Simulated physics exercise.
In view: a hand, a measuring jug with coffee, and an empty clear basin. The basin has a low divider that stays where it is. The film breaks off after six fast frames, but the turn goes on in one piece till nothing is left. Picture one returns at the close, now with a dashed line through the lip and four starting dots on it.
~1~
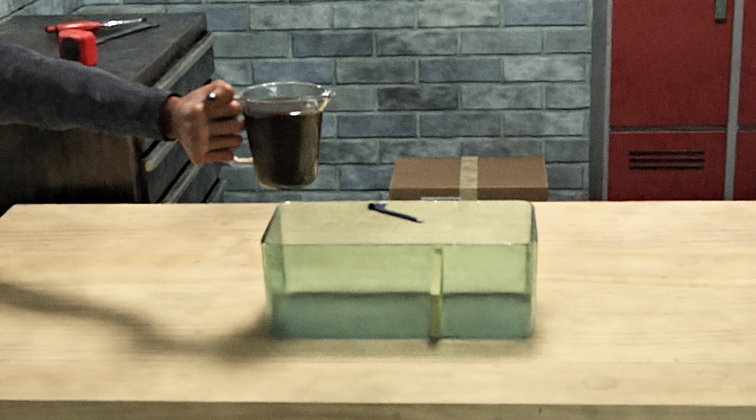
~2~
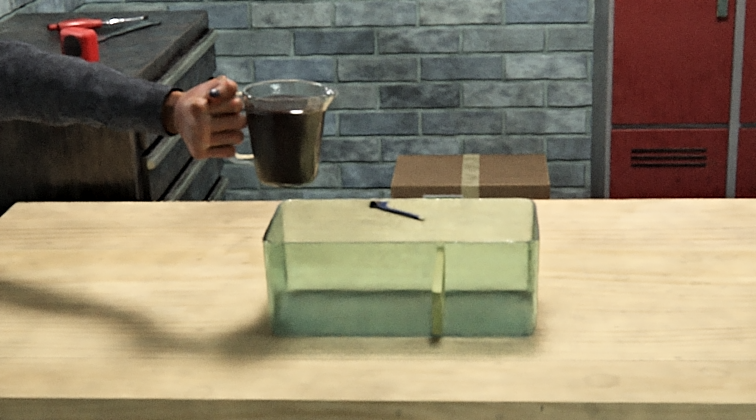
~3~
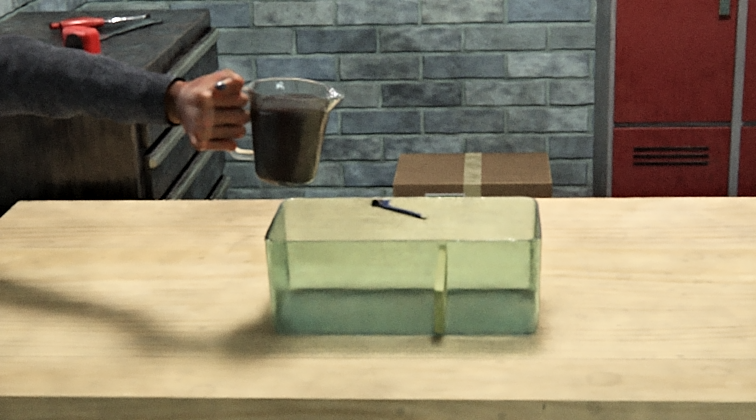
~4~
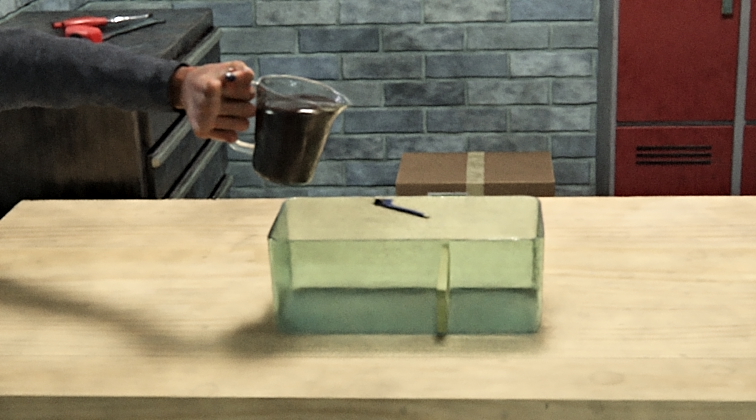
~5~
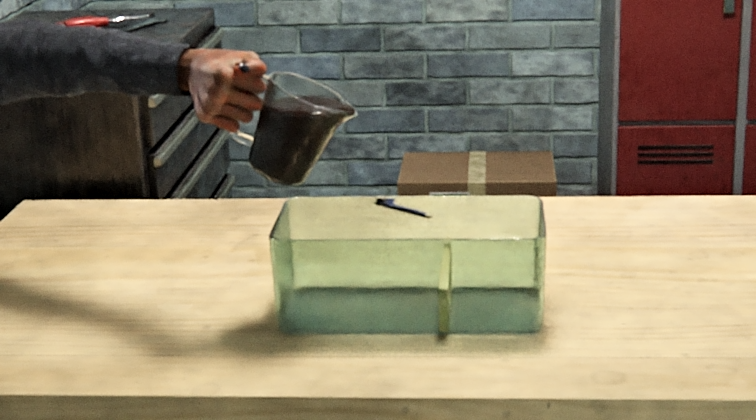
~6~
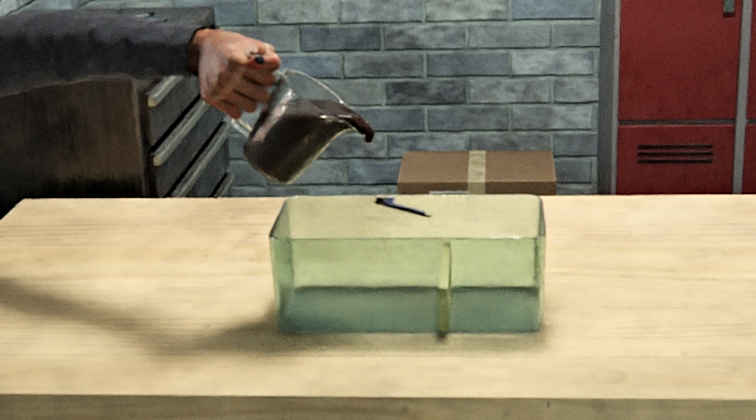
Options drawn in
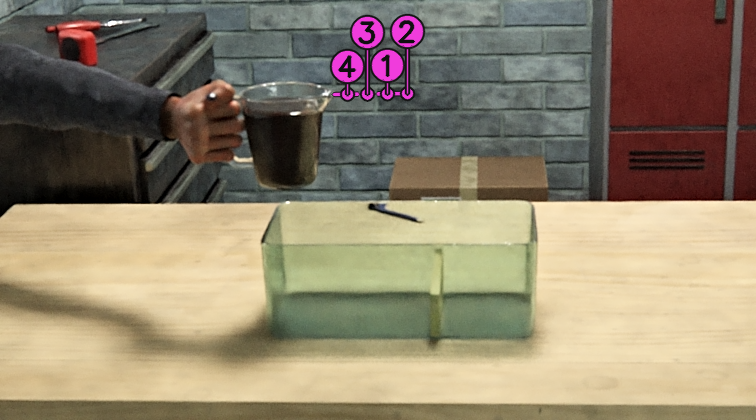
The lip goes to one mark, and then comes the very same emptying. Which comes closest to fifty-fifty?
Best: 1.
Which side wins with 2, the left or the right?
The right one.
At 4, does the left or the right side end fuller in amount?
More ends on the left.
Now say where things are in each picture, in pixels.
Upright, lip at (334, 94); basin from (270, 336) to (535, 337); top of the wall at (437, 271); nothing has left yet.
Upright, lip at (337, 93); nothing has left yet.
Tipped about 7°, lip at (342, 96); nothing has left yet.
Tipped about 15°, lip at (350, 103); nothing has left yet.
Tipped about 25°, lip at (356, 114); nothing has left yet.
Tipped about 37°, lip at (359, 127); coffee is over the lip, down to (368, 140).
On the marked copy, 1 at (387, 93); 2 at (407, 93); 3 at (367, 94); 4 at (347, 94).
With 1, about 48 % ends left of the wall and 52 % right of it.
With 2, about 18 % ends left of the wall and 81 % right of it.
With 3, about 83 % ends left of the wall and 16 % right of it.
With 4, about 95 % ends left of the wall and 3 % right of it.
